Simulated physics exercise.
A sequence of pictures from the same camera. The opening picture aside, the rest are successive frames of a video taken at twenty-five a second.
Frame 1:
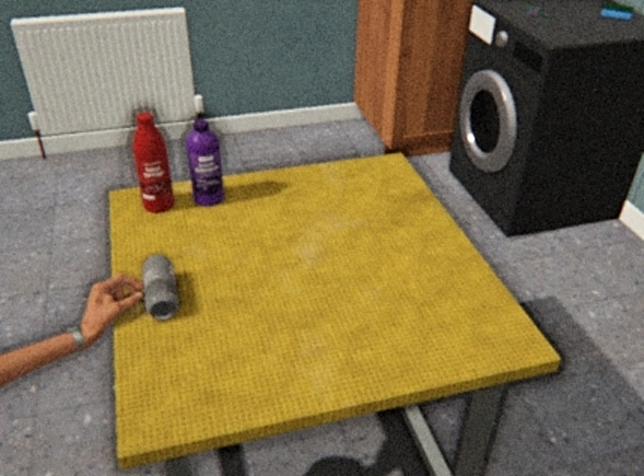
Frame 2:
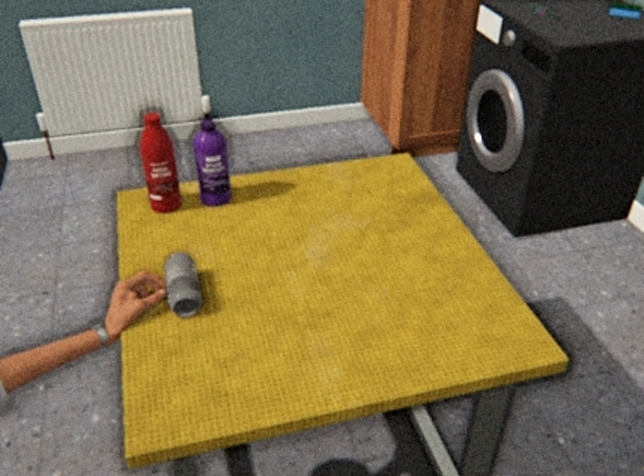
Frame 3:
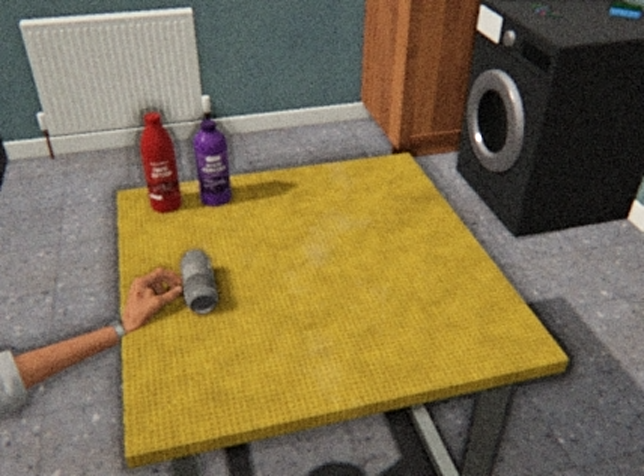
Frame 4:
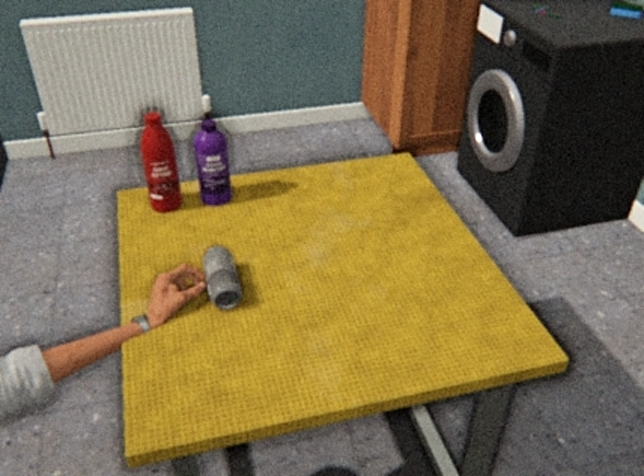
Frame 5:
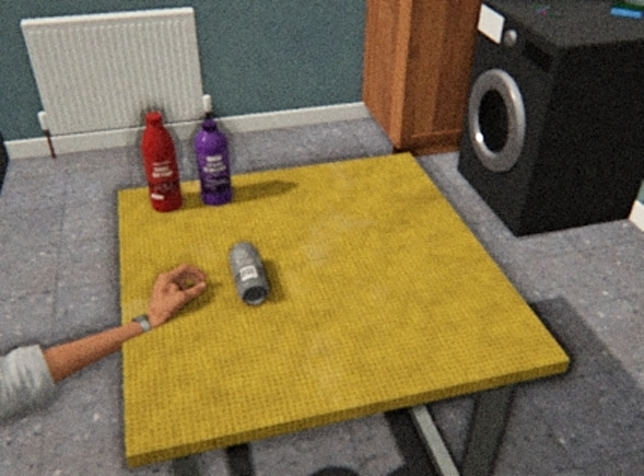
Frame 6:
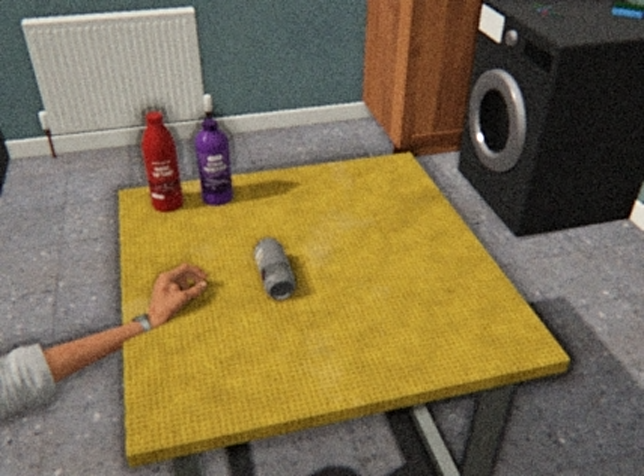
The clip shows a hand at the left of a yellow table pushing a grey can lying on its side to the right, then staying back as the can rolls farther right, with red and purple bottles standing behind.
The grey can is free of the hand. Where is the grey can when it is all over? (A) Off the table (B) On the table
Off the table.
Then, 0.30 s on from there, grey can shifted well along near (443, 241).
Then, 0.60 s on from there, grey can now off the table.
In the end, off the table, grey can.
